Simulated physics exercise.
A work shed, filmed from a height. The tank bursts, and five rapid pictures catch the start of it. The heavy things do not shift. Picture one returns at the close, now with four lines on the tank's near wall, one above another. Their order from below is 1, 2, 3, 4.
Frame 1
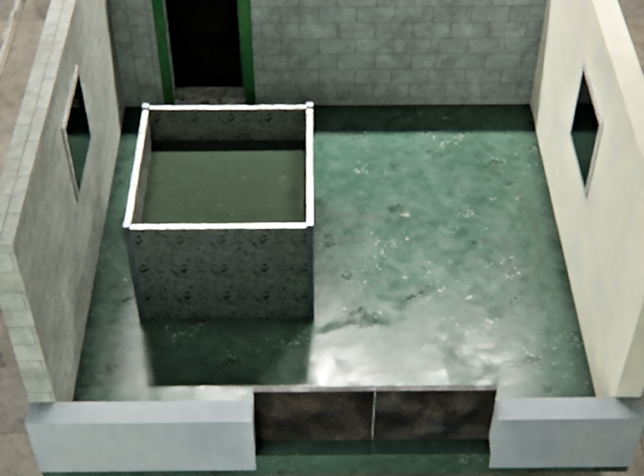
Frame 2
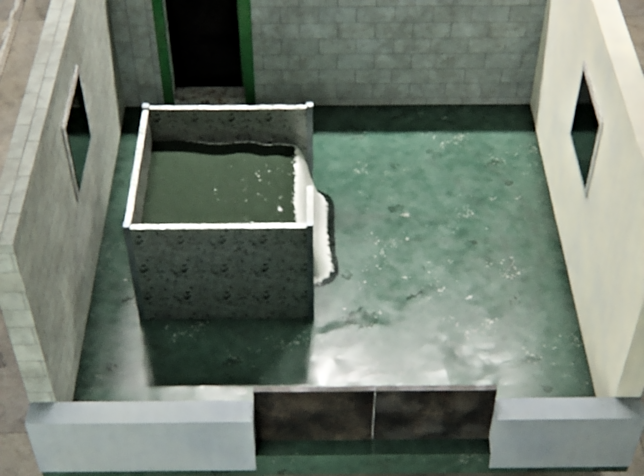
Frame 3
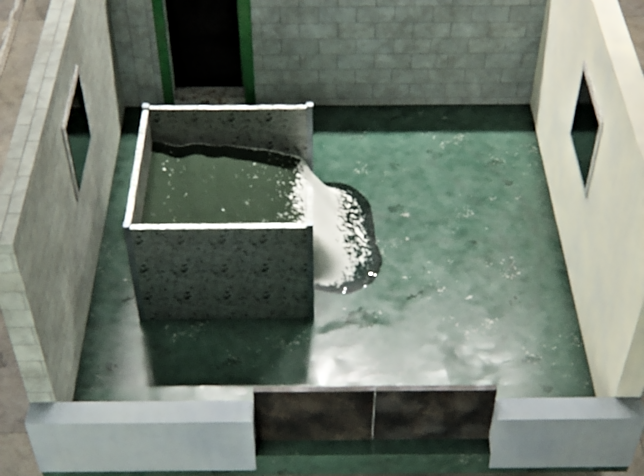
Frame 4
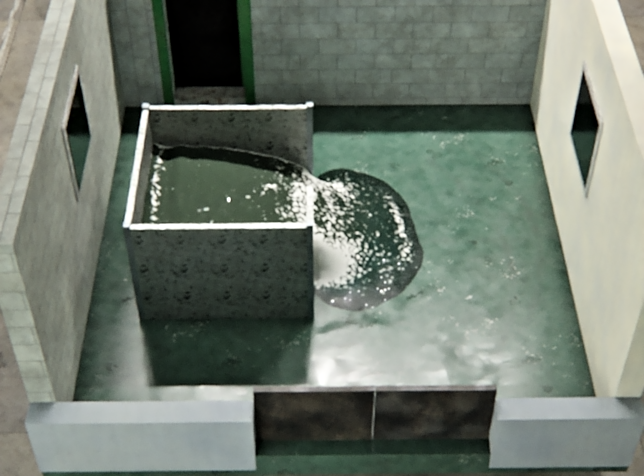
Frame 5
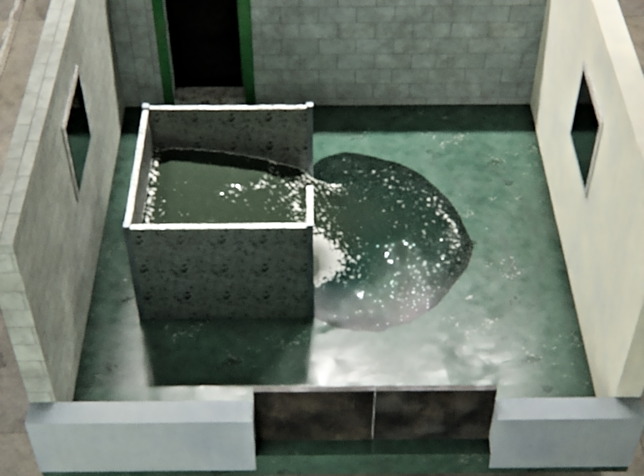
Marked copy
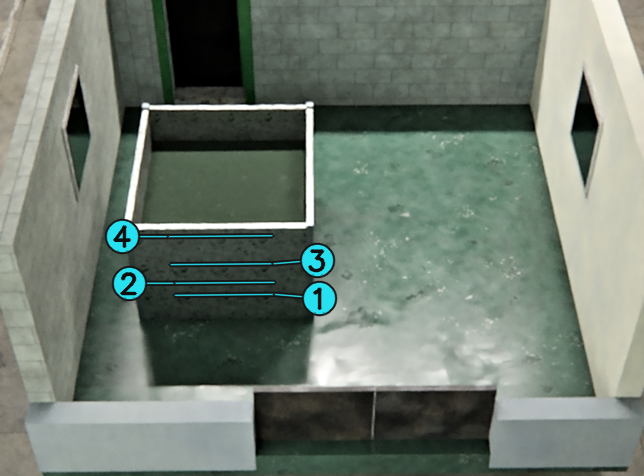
In the video, dark water rests in a square tank on the green floor of a work shed, then pours out through the tank's right side, foaming white and spreading rightward across the floor in a widening rounded pool.
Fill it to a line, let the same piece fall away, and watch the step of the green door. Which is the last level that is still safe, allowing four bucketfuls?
Take 3.
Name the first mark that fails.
It is 4.
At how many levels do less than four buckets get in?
Three of them.
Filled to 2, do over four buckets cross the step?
No, not at all.
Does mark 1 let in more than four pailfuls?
No, not at all.
On the marked copy, 1 at (224, 294); 2 at (223, 282); 3 at (222, 264); 4 at (219, 236); from the bottom up 1, 2, 3, 4.
With 1, nothing gets over.
With 2, nothing gets over.
With 3, a bucket or two gets in.
With 4, about 11 bucketfuls get in.
